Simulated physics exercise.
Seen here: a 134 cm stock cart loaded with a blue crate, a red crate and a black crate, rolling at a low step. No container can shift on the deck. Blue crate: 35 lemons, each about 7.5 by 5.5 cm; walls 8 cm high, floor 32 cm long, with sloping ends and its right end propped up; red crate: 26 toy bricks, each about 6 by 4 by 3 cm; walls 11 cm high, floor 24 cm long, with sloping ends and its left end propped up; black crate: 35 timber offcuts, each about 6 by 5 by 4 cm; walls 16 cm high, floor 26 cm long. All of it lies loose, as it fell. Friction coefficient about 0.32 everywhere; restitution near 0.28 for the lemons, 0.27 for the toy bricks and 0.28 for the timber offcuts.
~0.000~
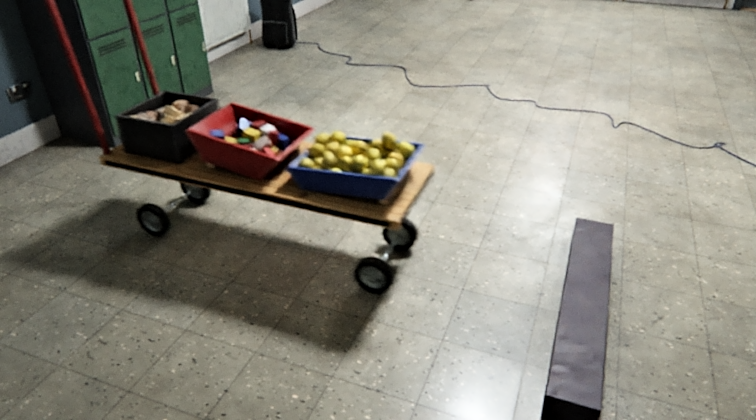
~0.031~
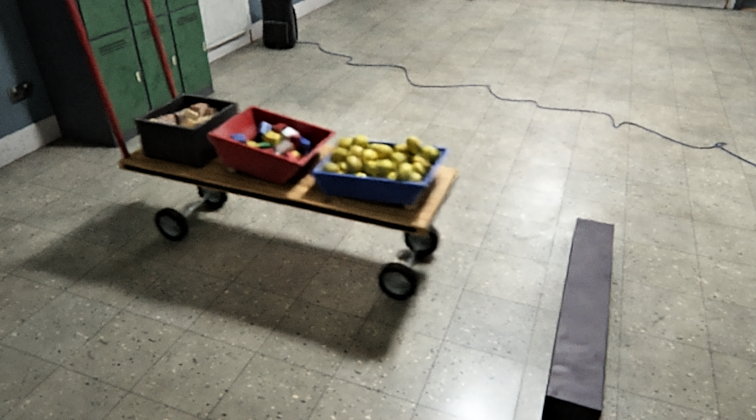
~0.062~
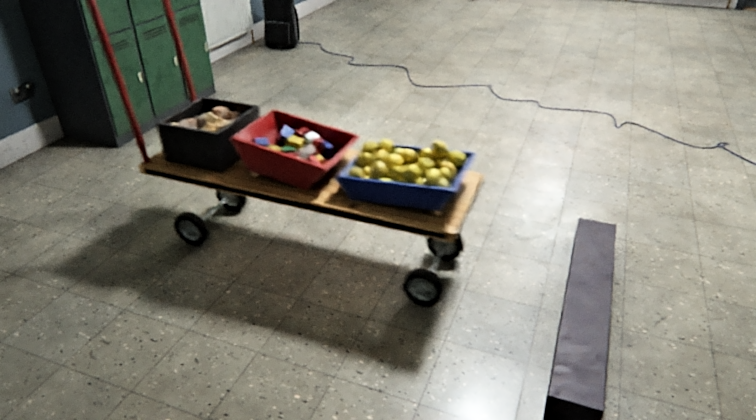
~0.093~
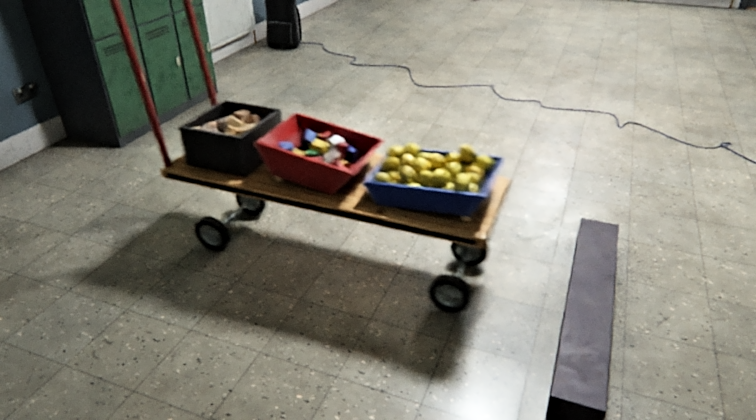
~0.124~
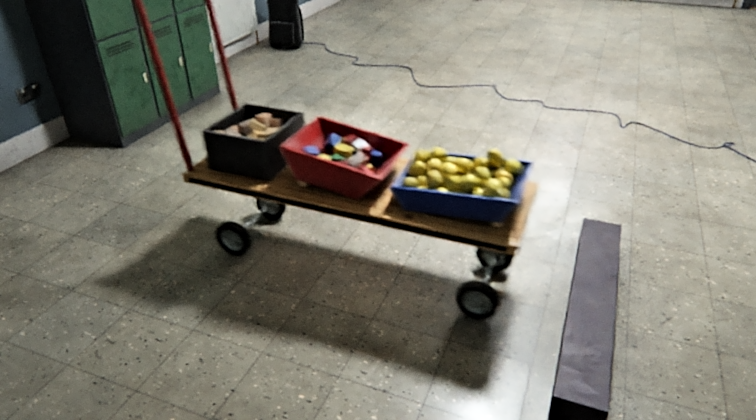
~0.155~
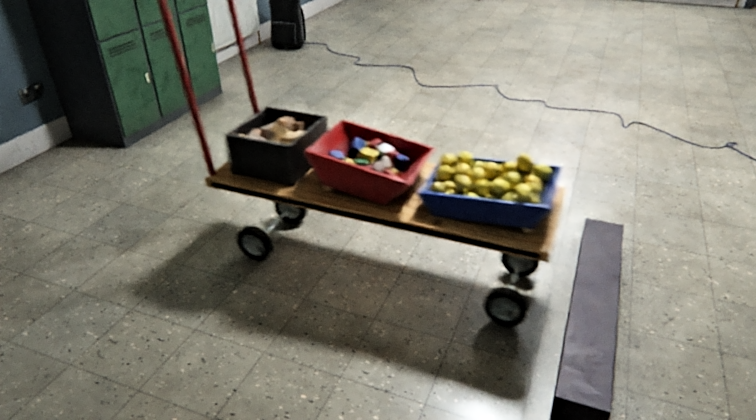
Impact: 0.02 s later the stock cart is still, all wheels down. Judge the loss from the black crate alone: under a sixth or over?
The black crate loses fewer than one in six of its timber offcuts.
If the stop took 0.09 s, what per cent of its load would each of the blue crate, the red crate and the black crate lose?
Then blue crate 40, red crate 30, black crate 0 per cent.
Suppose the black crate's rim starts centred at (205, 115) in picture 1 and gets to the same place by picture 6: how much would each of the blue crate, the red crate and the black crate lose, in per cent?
Then blue crate 20, red crate 10, black crate 0 per cent.
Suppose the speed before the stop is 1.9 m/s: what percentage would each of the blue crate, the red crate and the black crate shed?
Then blue crate 20, red crate 10, black crate 0 per cent.
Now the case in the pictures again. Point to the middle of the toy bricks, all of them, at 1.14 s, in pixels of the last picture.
At about (438, 180).
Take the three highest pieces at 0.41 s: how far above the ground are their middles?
Roughly 80 cm.
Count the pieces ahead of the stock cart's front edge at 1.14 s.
Some 16 pieces.
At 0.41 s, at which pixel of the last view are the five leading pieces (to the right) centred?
At about (672, 159).
After 0.19 s, impact.
After 0.29 s, blue crate 31 in, 4 out, red crate 25 in, 1 out and black crate 35 in, 0 out.
After 0.41 s, blue crate 23 in, 12 out, red crate 18 in, 8 out and black crate 33 in, 2 out.
After 0.64 s, blue crate 19 in, 16 out, red crate 15 in, 11 out and black crate 32 in, 3 out.
Outcome (at 1.14 s), blue crate 19 in, 16 out, red crate 15 in, 11 out and black crate 32 in, 3 out. Asked share, 3 of 35, 9 per cent.
